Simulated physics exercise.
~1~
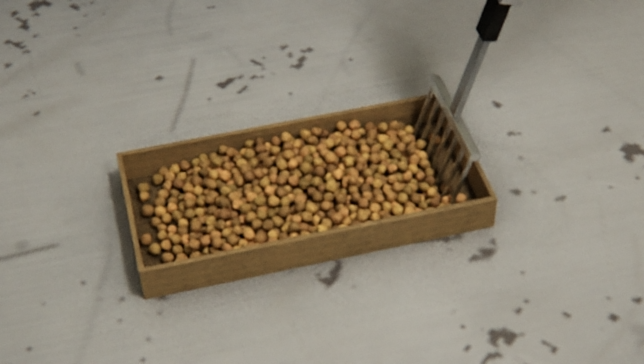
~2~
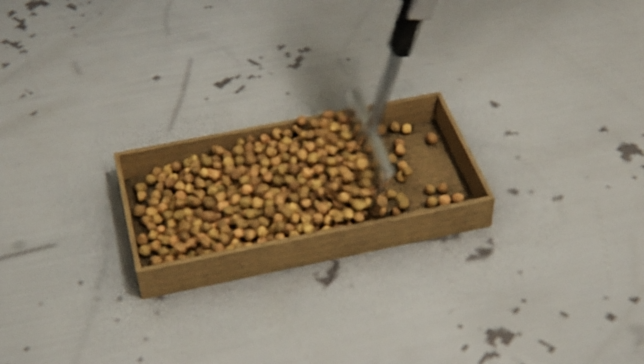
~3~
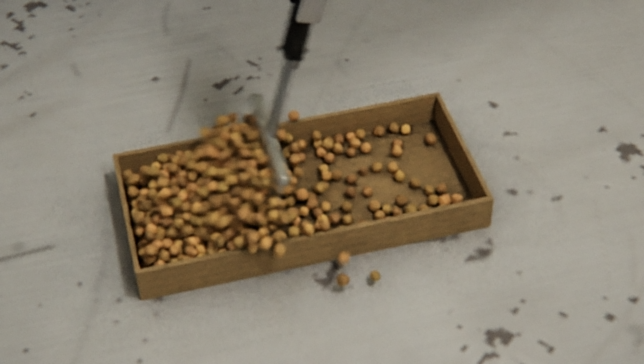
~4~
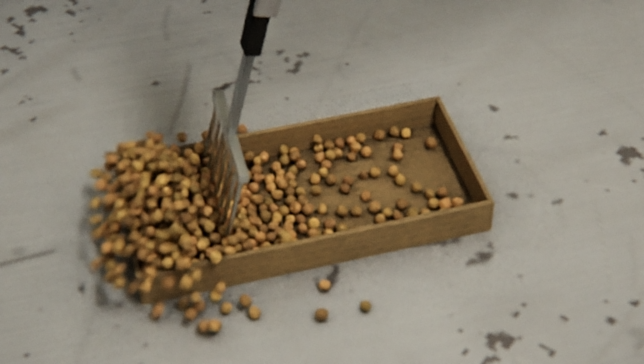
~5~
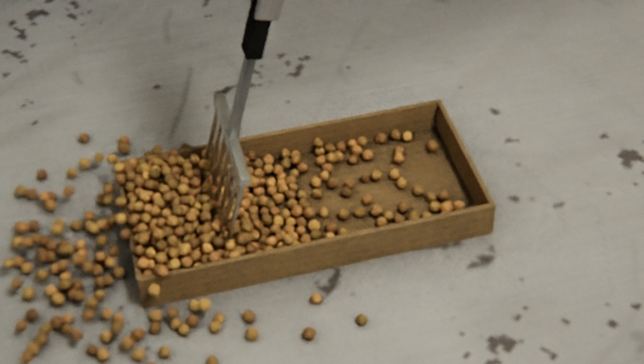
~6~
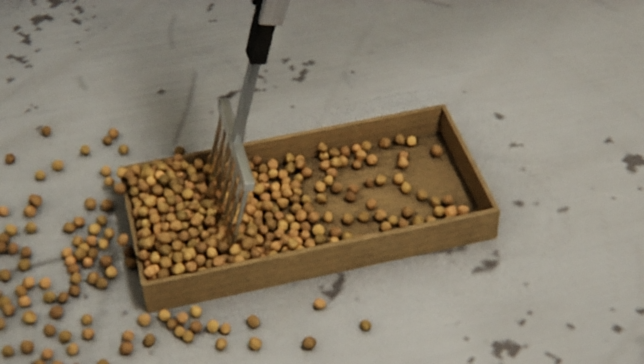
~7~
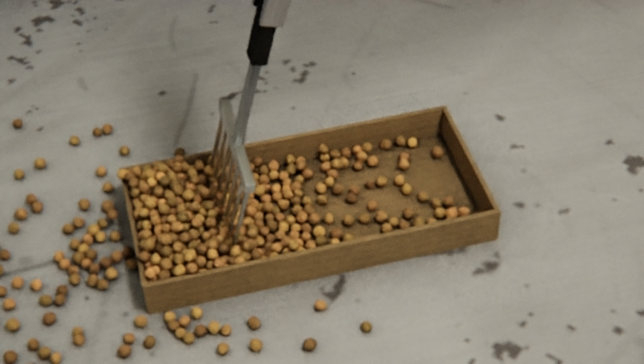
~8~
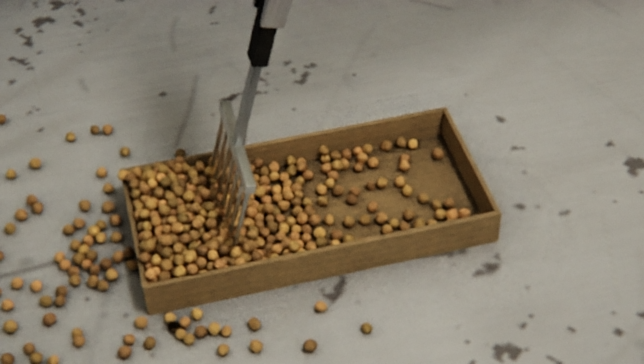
In the video, a rake sweeps leftward through dried chickpeas in a shallow wooden tray, piling them up until many spill over the left end and front edge, then it stops, leaving chickpeas scattered on the grey surface while most stay in the tray.
